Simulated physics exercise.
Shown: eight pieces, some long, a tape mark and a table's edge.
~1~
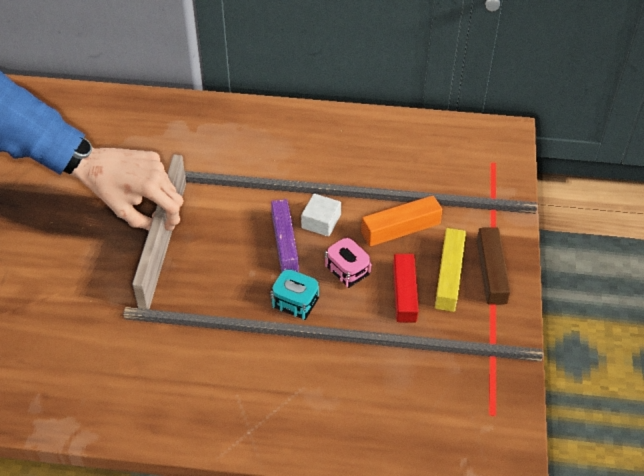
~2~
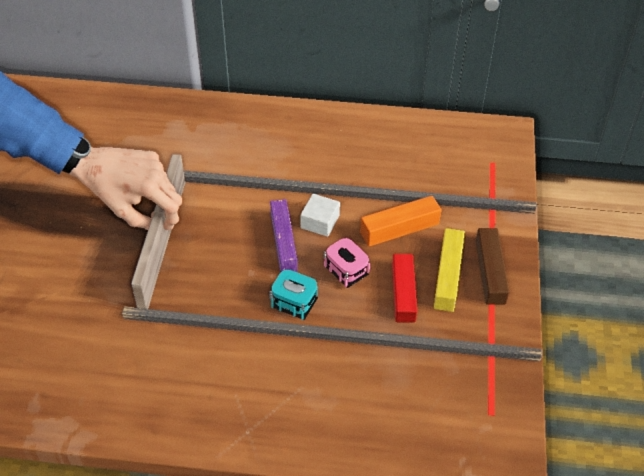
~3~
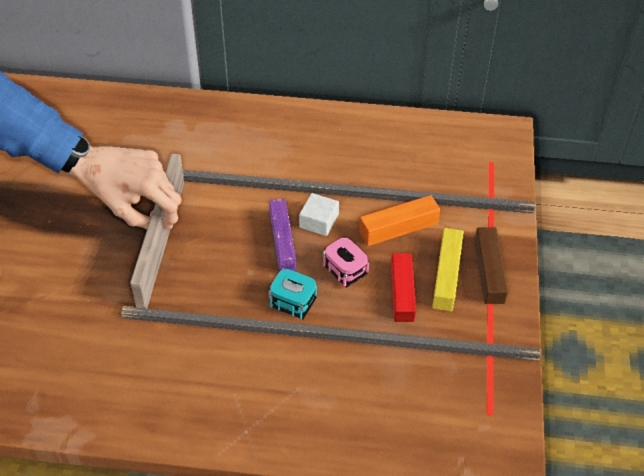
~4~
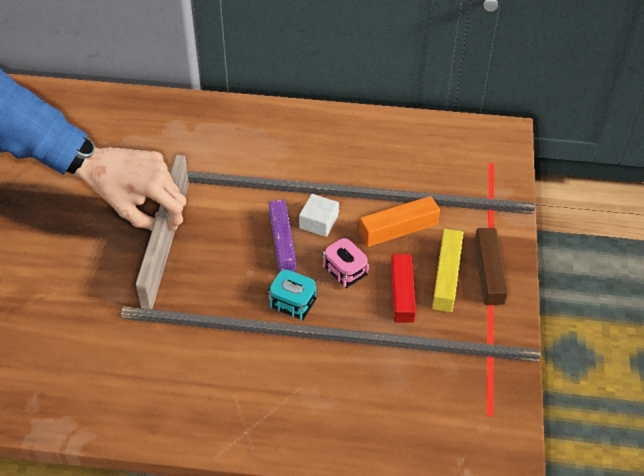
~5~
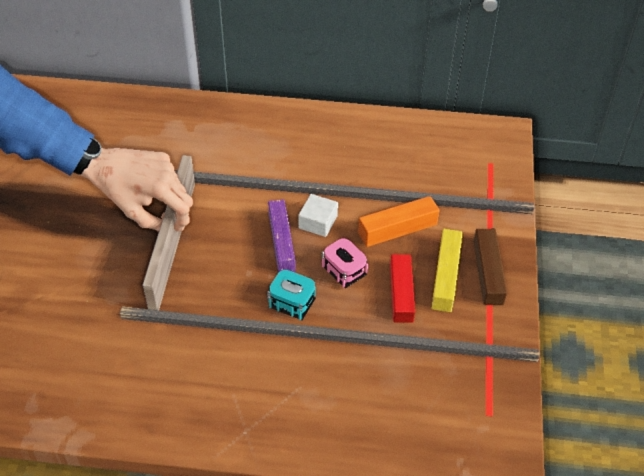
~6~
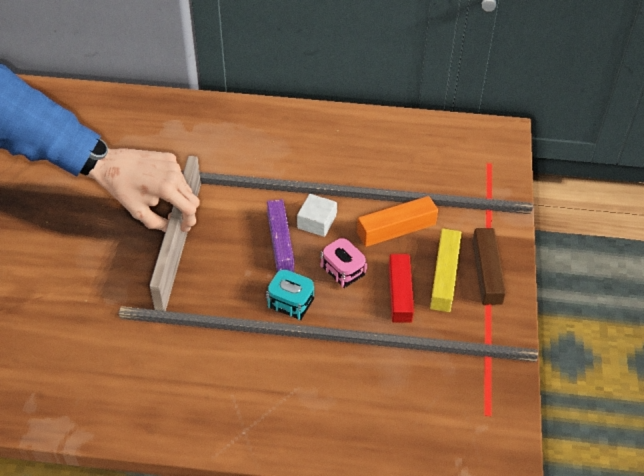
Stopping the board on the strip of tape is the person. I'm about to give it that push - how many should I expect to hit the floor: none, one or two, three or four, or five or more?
Expect three or four.
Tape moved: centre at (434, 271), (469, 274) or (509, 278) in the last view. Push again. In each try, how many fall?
Counts per try: 0; 2; 5.
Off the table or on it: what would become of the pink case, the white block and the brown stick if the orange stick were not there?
Pink case: Is still there; white block: Is still there; brown stick: Is gone.
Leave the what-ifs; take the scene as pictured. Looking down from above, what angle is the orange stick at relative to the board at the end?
Around 20 degrees.
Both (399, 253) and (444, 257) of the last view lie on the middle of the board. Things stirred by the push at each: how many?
The count is 8 at the first point and 8 at the second.
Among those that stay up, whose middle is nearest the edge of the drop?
Answer: The orange stick.
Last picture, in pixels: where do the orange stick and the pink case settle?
You'll find the orange stick at roughly (532, 241) and the pink case at roughly (522, 287).
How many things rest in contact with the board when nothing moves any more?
I count 3 of them.
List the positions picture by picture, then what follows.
In the first picture, brown stick (493, 265); yellow bar (450, 269); red stick (405, 288); board (161, 230); tape (493, 275).
In the second picture, yellow bar (449, 269); orange stick (401, 221).
In the third picture, red stick (403, 287); board (159, 229).
In the fourth picture, brown stick (491, 266); turquoise case (293, 295).
In the fifth picture, yellow bar (447, 270); white block (318, 215).
In the sixth picture, brown stick (489, 266); yellow bar (446, 270); red stick (401, 288); board (177, 231); tape (489, 276).
Soon after, none off yet; brown stick at rest near (489, 266); yellow bar at rest near (446, 270); red stick at rest near (401, 288).
After that, none off yet; brown stick at rest near (489, 266); yellow bar at rest near (446, 270); red stick displaced a little near (415, 290).
And then, none off yet; brown stick displaced a little near (532, 265); yellow bar displaced about its own width near (518, 276); red stick displaced about its own width near (496, 304).
In the end, the number that fall off is three or four; gone, red stick, yellow bar and brown stick.
